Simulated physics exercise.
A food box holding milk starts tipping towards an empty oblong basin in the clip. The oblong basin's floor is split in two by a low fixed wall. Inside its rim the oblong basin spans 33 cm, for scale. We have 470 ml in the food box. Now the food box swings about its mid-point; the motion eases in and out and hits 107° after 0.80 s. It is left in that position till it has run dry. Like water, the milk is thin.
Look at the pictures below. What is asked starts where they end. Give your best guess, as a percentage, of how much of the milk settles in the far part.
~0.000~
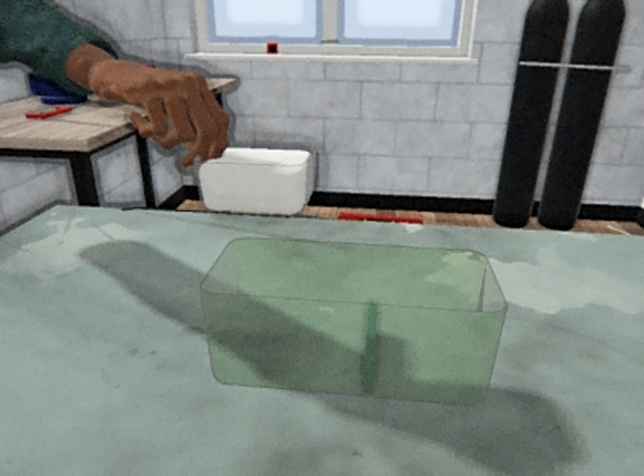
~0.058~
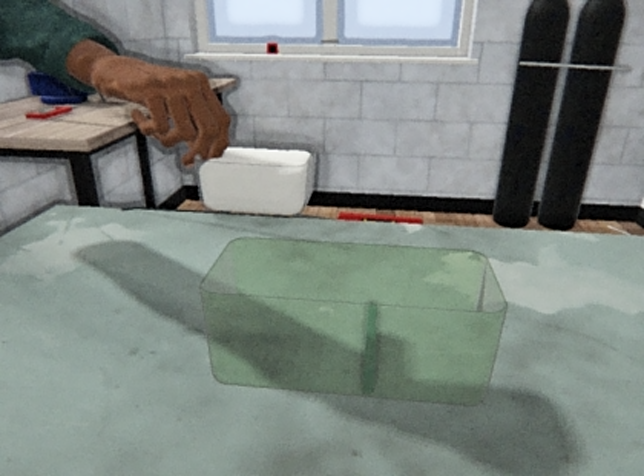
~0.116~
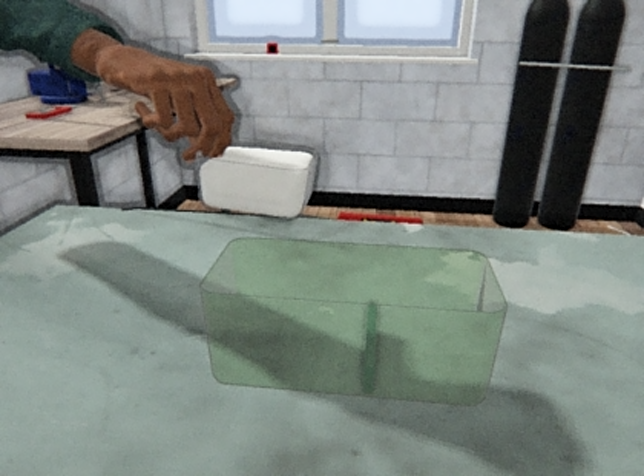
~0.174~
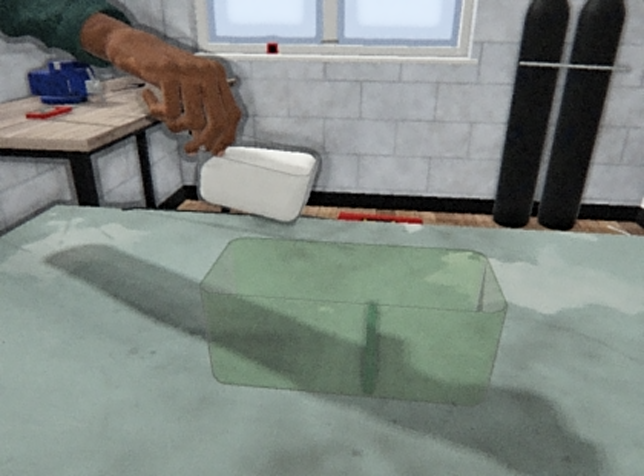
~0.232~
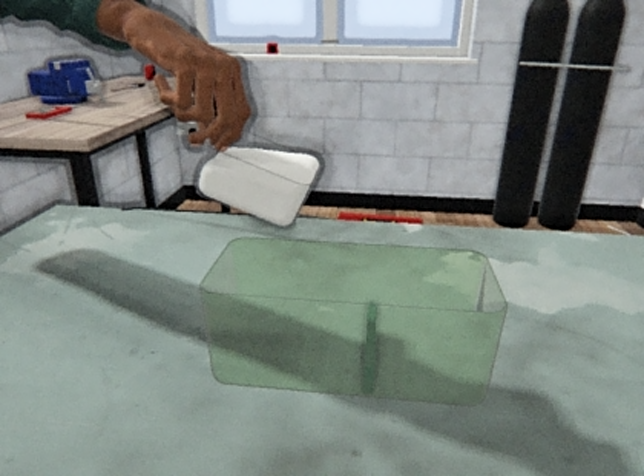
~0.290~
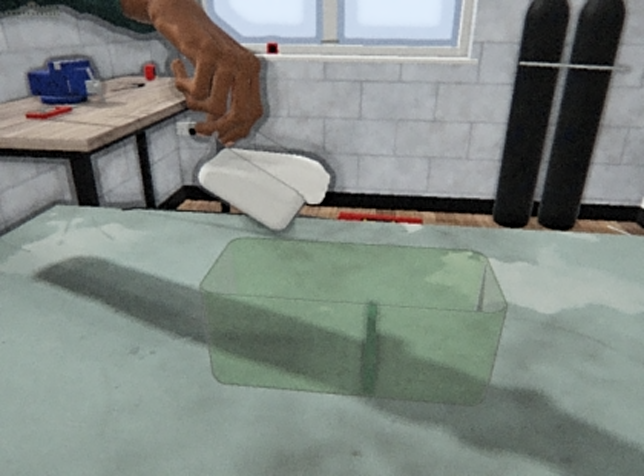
I would say 30 per cent of it settles there.
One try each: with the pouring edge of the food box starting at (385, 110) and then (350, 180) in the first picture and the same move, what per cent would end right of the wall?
The first try gives 85 percent and the second 75 percent.
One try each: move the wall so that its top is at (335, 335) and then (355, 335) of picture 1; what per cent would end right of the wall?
First try about 75 %, second try about 65 %.
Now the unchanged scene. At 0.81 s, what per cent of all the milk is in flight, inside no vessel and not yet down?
Roughly 4 %.
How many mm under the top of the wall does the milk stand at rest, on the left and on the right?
The left comes to roughly 26 mm and the right to roughly 32 mm.
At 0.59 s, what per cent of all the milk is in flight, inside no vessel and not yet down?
Near 30 per cent at that moment.
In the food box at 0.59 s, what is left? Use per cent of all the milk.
16 %.
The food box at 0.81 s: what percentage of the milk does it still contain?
Share remaining: Approx. 2 %.
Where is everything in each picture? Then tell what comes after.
In the first frame, it leans 0°; its right rim is at (311, 156); the milk meets the walls at (211, 157) and (310, 161); the oblong basin's rim runs from (217, 263) to (495, 281); the wall's top is at (371, 333).
In the second frame, it leans 1°; its right rim is at (311, 157); the milk meets the walls at (212, 157) and (310, 161).
In the third frame, it leans 5°; its right rim is at (313, 161); the milk meets the walls at (212, 156) and (311, 163).
In the fourth frame, it leans 12°; its right rim is at (314, 167); the milk meets the walls at (214, 156) and (314, 165).
In the fifth frame, it leans 21°; its right rim is at (315, 176); the milk meets the walls at (214, 157) and (314, 169); 3 per cent is over the edge.
In the sixth frame, it leans 31°; its right rim is at (315, 186); the milk meets the walls at (212, 157) and (314, 176); 9 per cent is over the edge.
Then, 0.59 s in, the tilt is 90° and 16 per cent is still to pour, 34 is left of the wall and 21 right of it.
Then, 0.81 s in, the tilt is 107° and 2 per cent is still to pour, 64 is left of the wall and 29 right of it.
Then, 1.05 s in, the tilt is 107° and 0 per cent is still to pour, 68 is left of the wall and 30 right of it.
Then, 1.30 s in, the tilt is 107° and 0 per cent is still to pour, 68 is left of the wall and 30 right of it.
Finally, 68 per cent lies left of the wall, 30 right of it and 1 outside.
